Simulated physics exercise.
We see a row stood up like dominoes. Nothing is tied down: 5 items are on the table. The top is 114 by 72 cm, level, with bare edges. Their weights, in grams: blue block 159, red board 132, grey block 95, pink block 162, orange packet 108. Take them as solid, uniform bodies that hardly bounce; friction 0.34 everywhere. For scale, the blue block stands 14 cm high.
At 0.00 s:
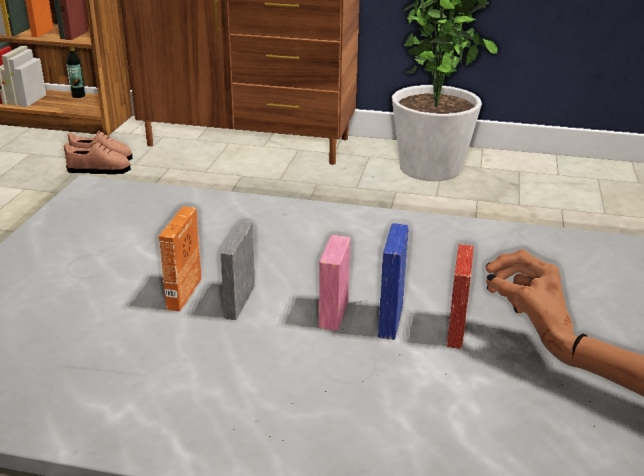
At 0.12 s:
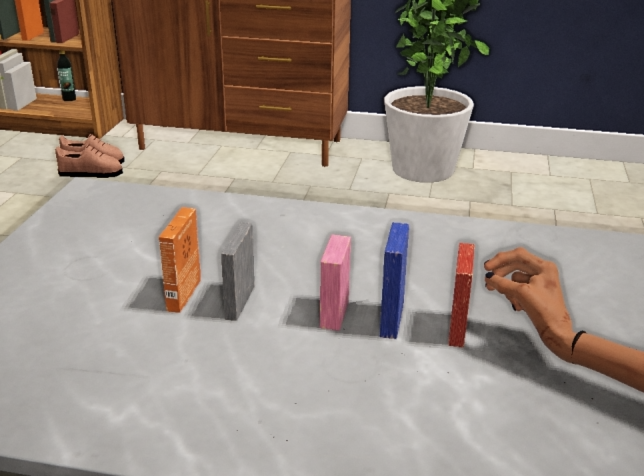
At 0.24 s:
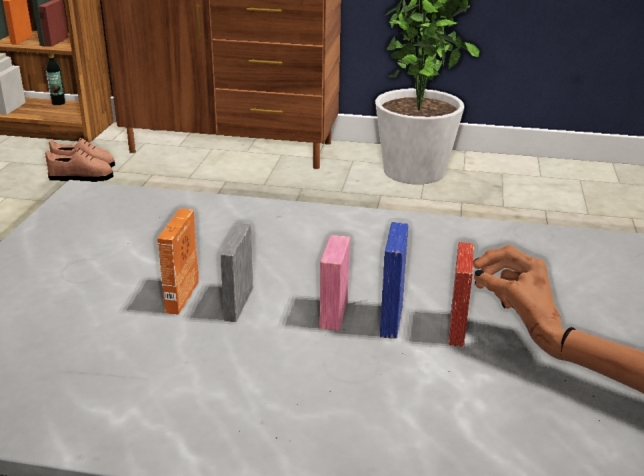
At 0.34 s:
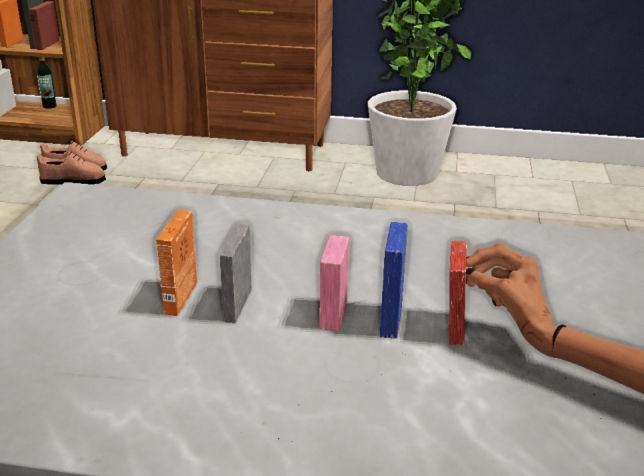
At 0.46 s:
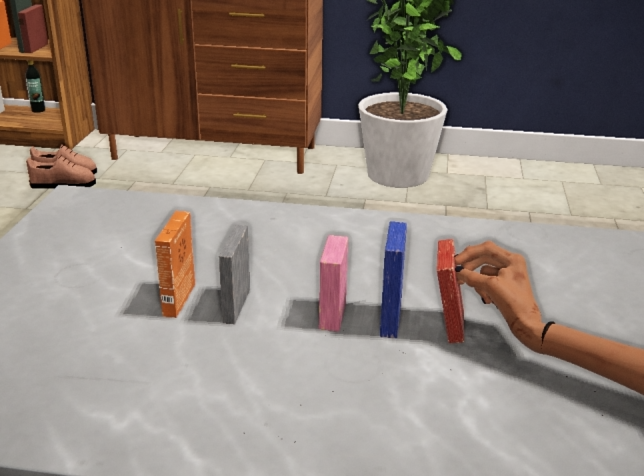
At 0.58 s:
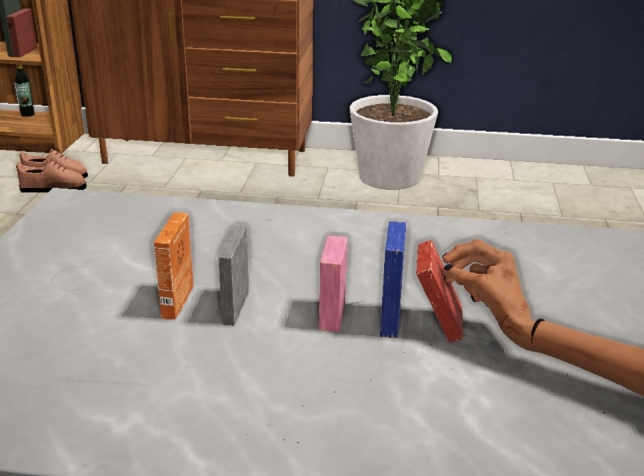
A hand reaches in from the right over a pale grey, marbled tabletop, seen from slightly above, with shoes, a shelf, wooden drawers and a potted plant behind. Five upright blocks stand in a spaced row: orange, grey, pink, blue and red from left to right. The fingers move left to the red one and push its top, leaning it toward the blue one, while the background slides left as the camera shifts slightly.
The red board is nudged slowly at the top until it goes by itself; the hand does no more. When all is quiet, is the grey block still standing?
The grey block keeps standing.
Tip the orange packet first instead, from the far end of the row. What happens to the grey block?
The grey block topples.
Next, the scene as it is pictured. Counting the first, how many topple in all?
3 of them.
Around 0.78 s, red board 57° over; blue block at 24° to upright.
Around 0.98 s, red board 75° over; blue block at 61° to upright; pink block at 54° to upright.
Around 1.08 s, red board 78° over; blue block at 68° to upright; pink block on its side.
Finally (1.5 s), on their side or leaning hard on the table, blue block and pink block; grey block still in place (within 5 cm). Final places as that camera would see them, grey block near (235, 275).
